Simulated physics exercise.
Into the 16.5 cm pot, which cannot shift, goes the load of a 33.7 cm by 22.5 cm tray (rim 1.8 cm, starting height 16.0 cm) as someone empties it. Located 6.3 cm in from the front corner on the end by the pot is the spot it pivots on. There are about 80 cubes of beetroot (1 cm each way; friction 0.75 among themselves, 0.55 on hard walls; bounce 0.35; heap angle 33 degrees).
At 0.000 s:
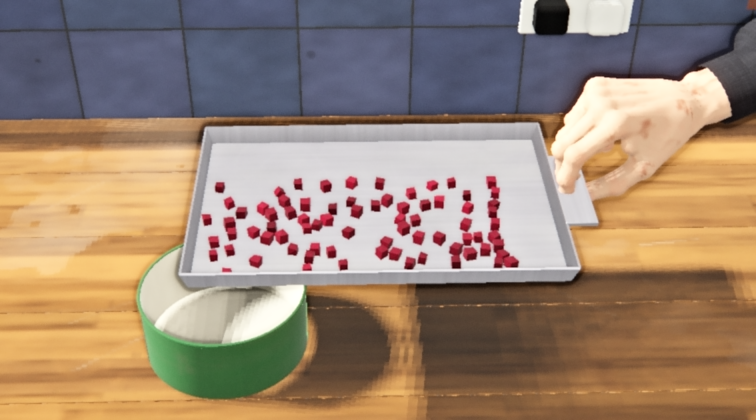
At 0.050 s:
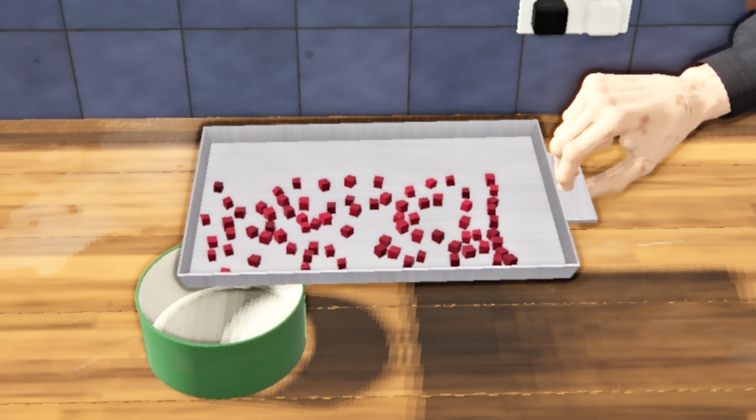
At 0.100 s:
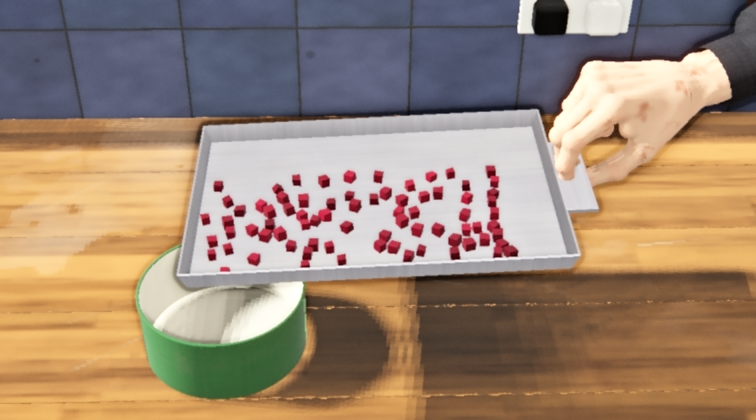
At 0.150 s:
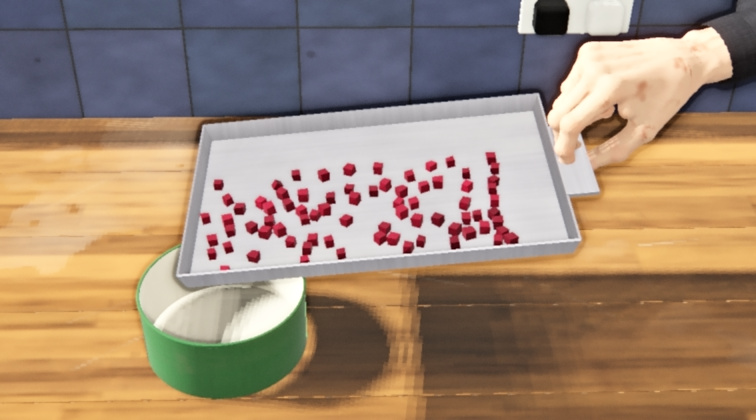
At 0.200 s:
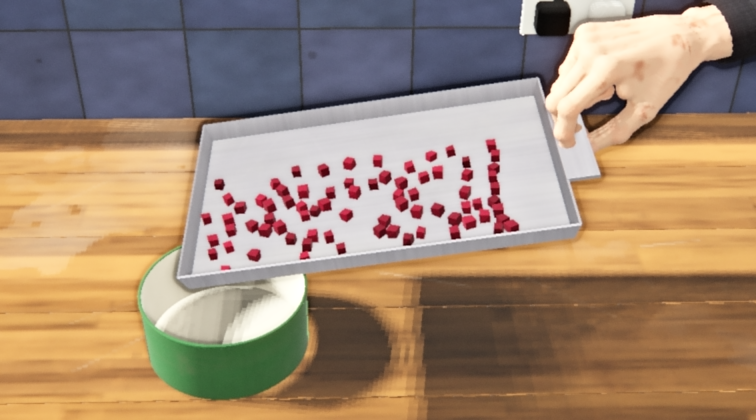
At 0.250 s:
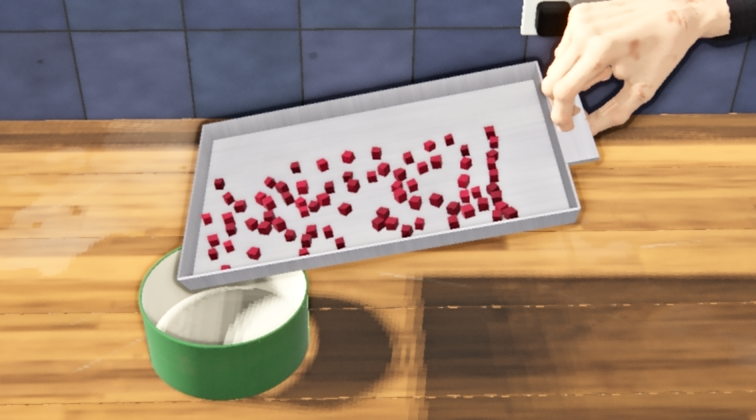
A shallow grey tray scattered with small dark-red beetroot cubes is held above a wooden worktop, seen from the front and slightly above by a still camera, with blue wall tiles behind. A round green pot with a pale inside sits below the tray's left end, while a hand in a dark sleeve grips the right end. The hand raises that end, slanting the tray down leftward, as the cubes barely shift.
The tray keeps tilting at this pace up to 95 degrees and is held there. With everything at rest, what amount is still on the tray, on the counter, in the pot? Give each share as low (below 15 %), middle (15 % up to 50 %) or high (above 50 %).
Tray - low, counter - high, pot - middle.
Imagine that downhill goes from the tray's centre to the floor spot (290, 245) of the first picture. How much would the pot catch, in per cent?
Something like 5 in a hundred.
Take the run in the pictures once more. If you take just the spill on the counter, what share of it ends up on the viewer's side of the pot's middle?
Some 90 per cent.
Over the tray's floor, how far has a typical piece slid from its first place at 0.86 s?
Displacement on the tray: About 12 cm.
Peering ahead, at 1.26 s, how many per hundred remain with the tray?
About 45%.
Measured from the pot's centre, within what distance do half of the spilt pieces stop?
That comes to near 22 cm.
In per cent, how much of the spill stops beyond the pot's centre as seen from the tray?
I'd put it at close to 100 per cent.
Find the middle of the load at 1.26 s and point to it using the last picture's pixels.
Approximately (154, 366) in the final picture.
After 0.86 s, tilt 51 degrees; the tray holds 95 %, the pot 0 %.
Then, at 1.26 s, tilt 77 degrees; the tray holds 45 %, the pot 0 %.
After 1.75 s, tilt 95 degrees; the tray holds 10 %, the pot 10 %.
At rest (3.0 s), tray 5 %, counter 70 %, pot 25 %.
